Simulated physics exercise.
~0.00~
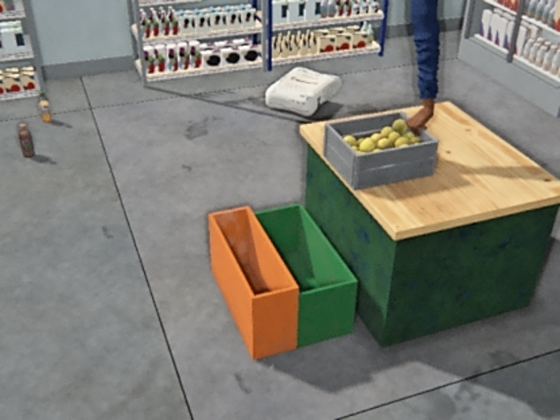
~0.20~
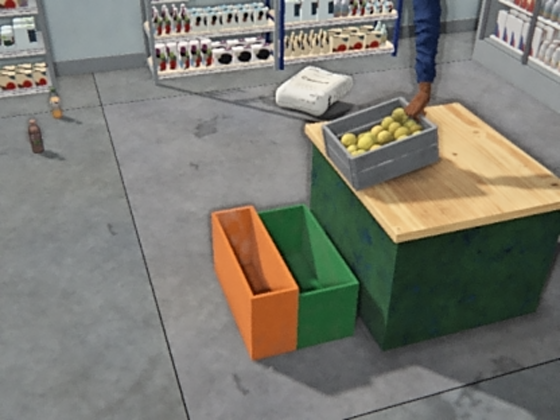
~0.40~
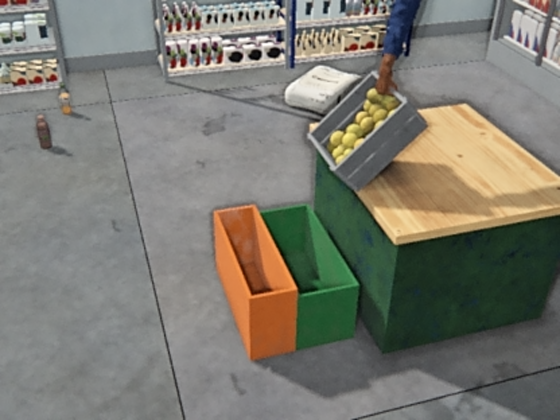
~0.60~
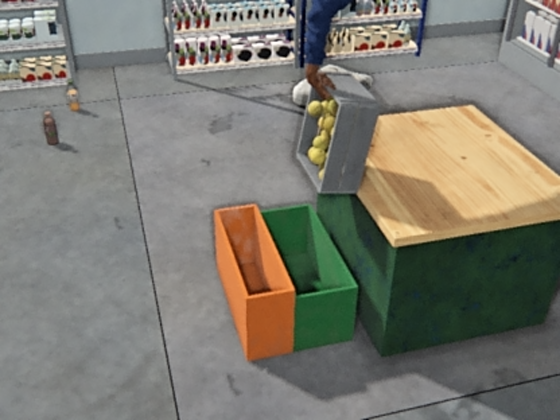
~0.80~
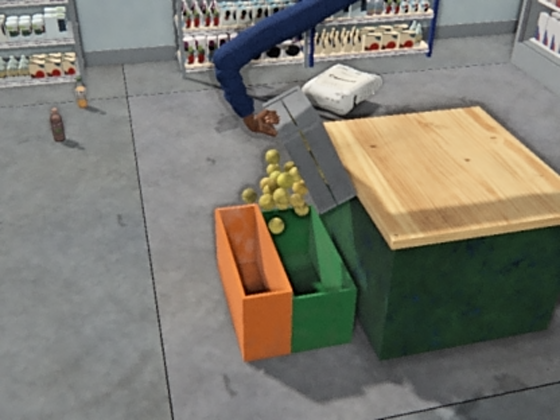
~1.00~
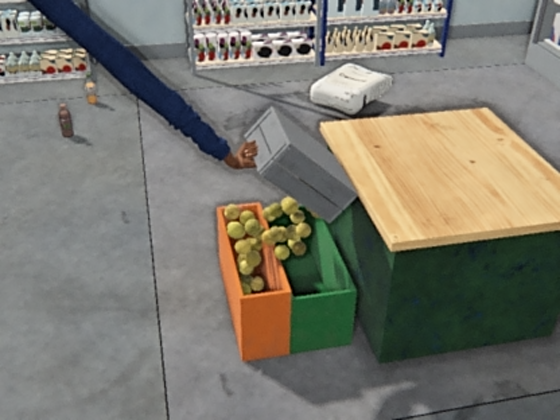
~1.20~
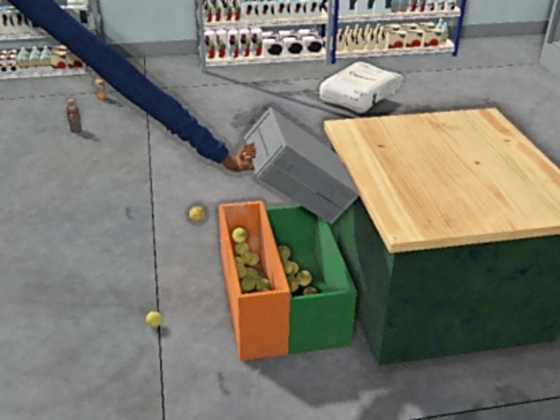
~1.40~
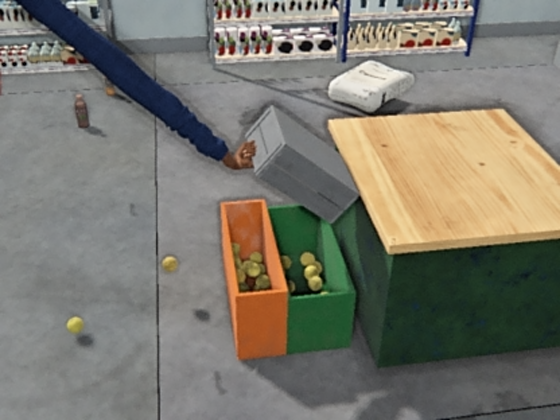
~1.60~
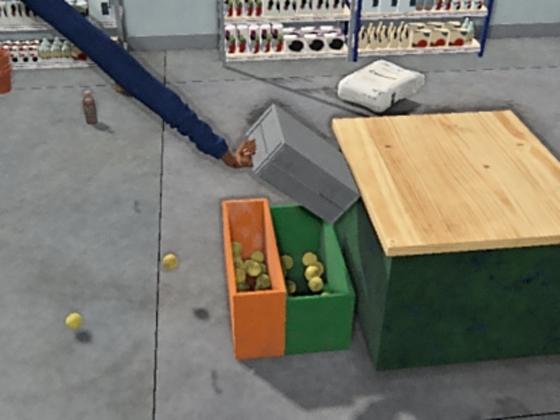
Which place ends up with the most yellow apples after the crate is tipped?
The orange box, the second one out from the bench, ends up with the most yellow apples.
